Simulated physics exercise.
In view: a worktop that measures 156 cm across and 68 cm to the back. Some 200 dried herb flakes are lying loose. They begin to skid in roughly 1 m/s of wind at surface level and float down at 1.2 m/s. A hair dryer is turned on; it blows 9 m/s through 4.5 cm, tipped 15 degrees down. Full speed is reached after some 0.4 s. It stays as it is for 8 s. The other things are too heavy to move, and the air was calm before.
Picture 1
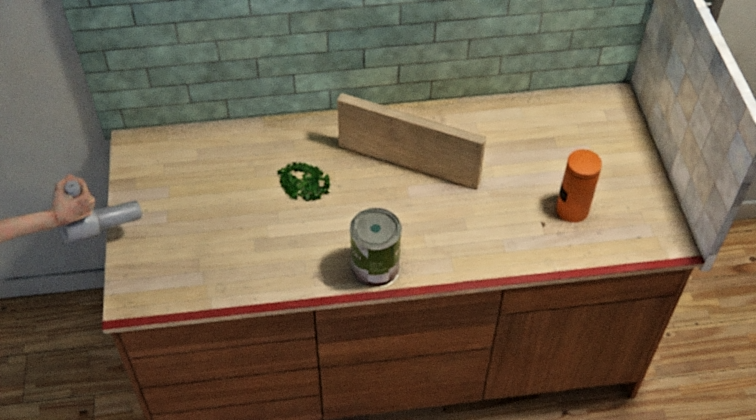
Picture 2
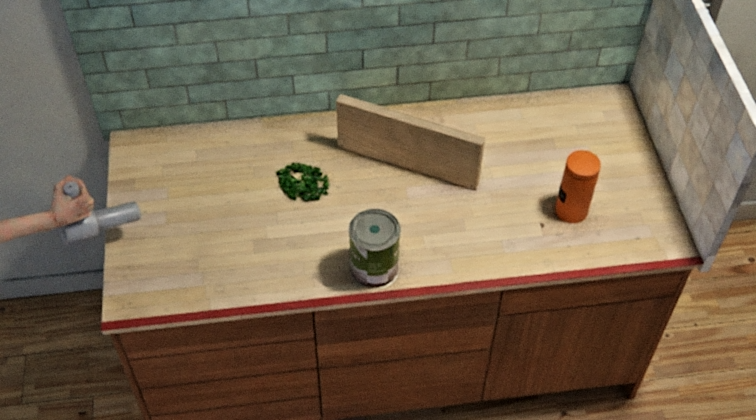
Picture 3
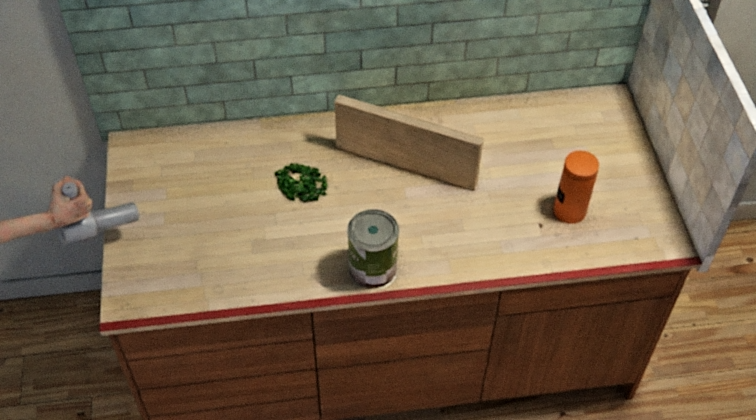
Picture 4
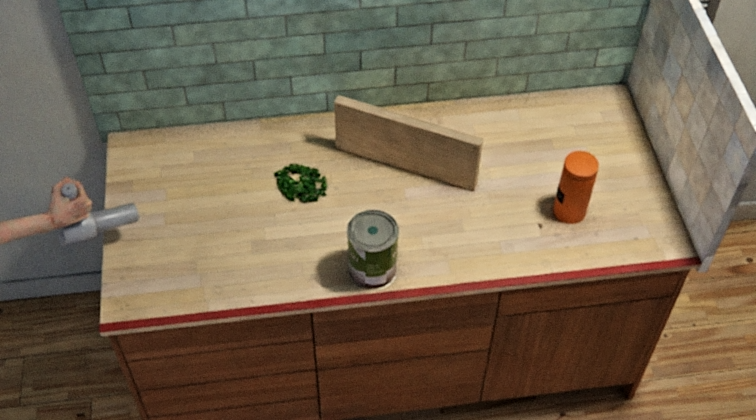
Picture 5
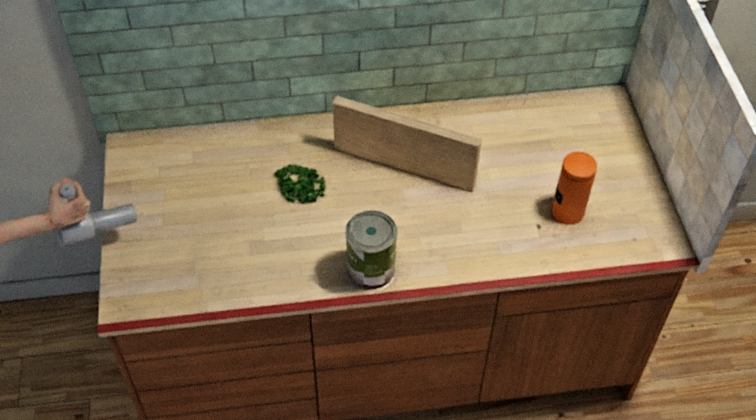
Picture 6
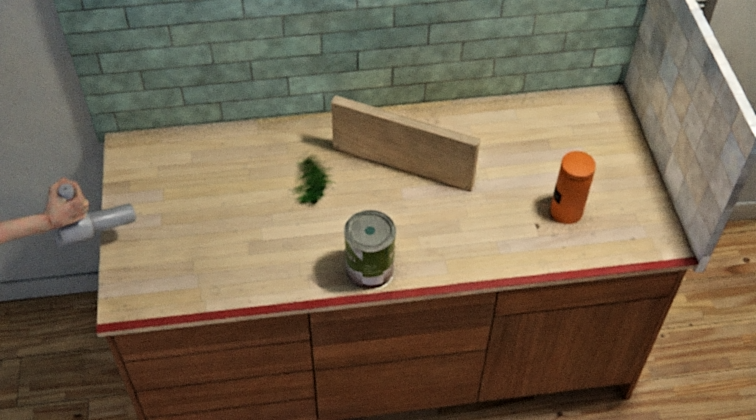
On a wooden worktop, loose green flakes lie still, then bunch rightward as a hand holds a dryer.
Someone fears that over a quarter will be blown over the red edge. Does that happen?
More than a quarter over the red edge: No.
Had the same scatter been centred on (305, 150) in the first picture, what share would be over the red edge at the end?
It would be near 0 %.
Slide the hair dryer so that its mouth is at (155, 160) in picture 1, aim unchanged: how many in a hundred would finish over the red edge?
In that case some 0 per cent.
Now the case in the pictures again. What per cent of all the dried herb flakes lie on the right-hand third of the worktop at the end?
About 60 %.
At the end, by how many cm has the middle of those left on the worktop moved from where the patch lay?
Roughly 65 cm.
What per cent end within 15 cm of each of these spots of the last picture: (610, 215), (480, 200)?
In turn about 15 %, 30 %.
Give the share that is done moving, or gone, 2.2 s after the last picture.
Some 30 per cent.
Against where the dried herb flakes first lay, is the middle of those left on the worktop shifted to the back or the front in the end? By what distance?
Towards the front, some 5 cm.
Then, 1.2 s after the last picture, 71 % are on the move or not yet settled, 0 % are over the red edge; the middle of those still in play is near (450, 189).
Then, 2.2 s after the last picture, 66 % are on the move or not yet settled, 0 % are over the red edge; the middle of those still in play is near (475, 193).
Then, 4.0 s after the last picture, 59 % are on the move or not yet settled, 0 % are over the red edge; the middle of those still in play is near (514, 194).
Then, 7.6 s after the last picture, at the end, 0 % are over the red edge; the middle of those still in play is near (530, 188).
